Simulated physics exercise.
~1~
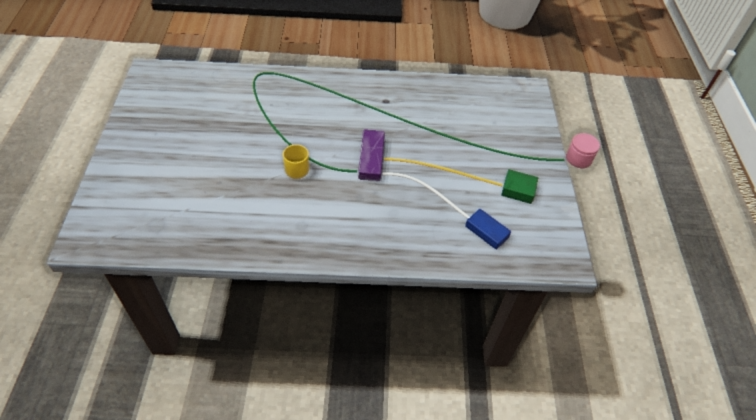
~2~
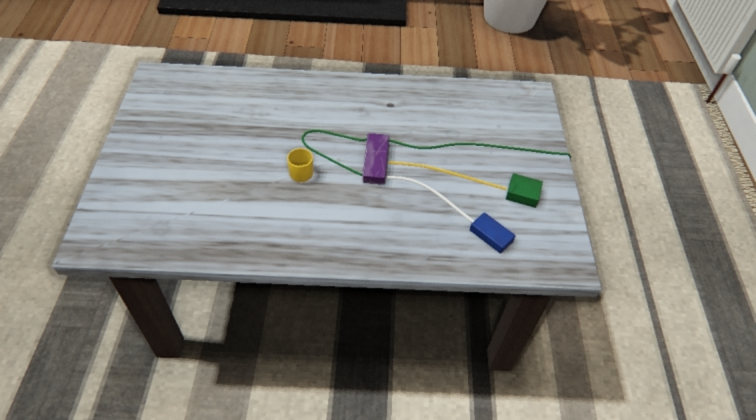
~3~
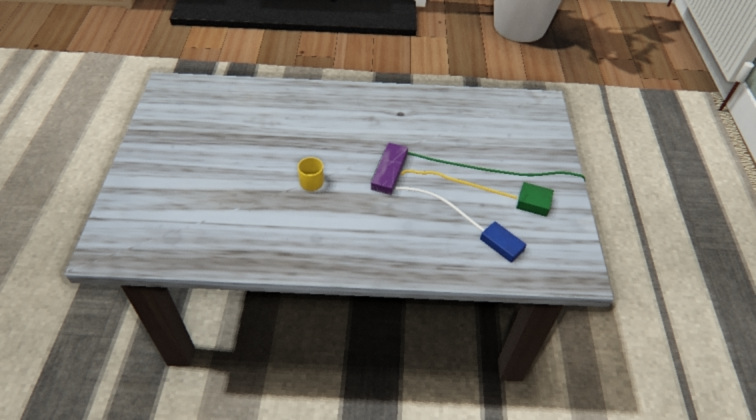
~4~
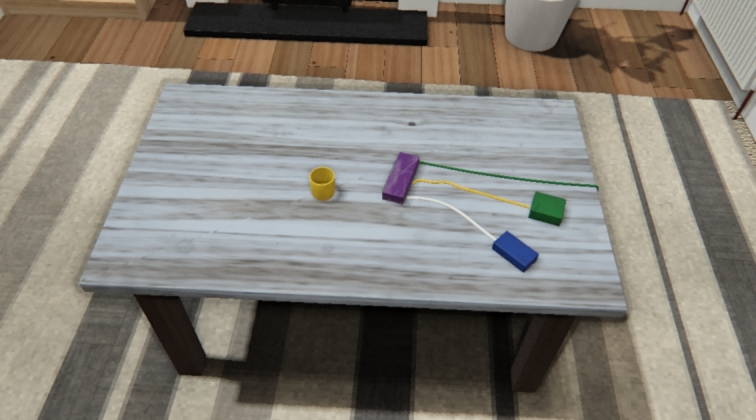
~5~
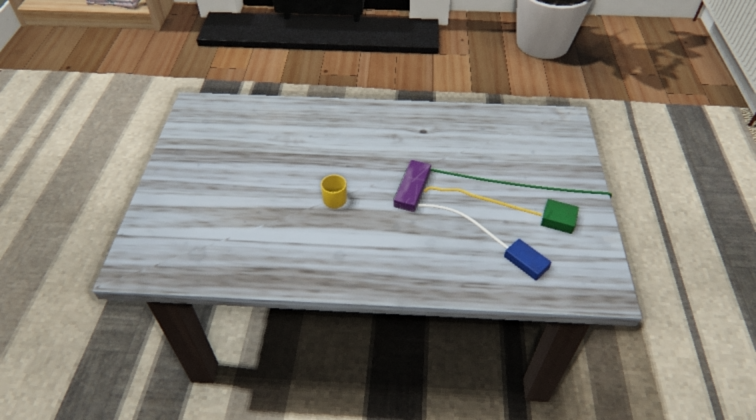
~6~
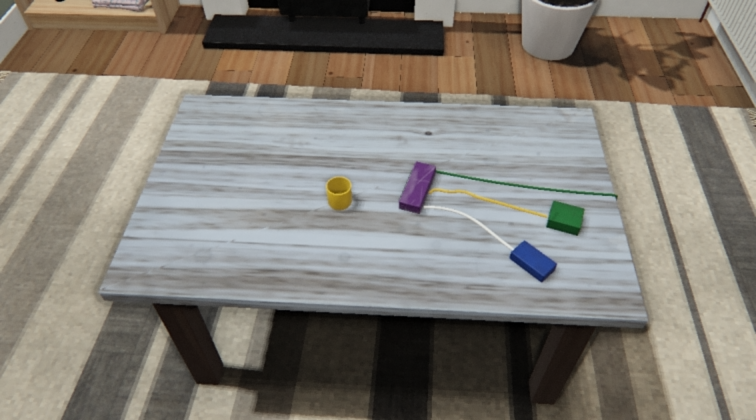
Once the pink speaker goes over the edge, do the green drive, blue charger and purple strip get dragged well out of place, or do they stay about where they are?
They stay about where they are. The green drive and blue charger keep their places, and the purple strip hardly stirs as the green cable straightens.
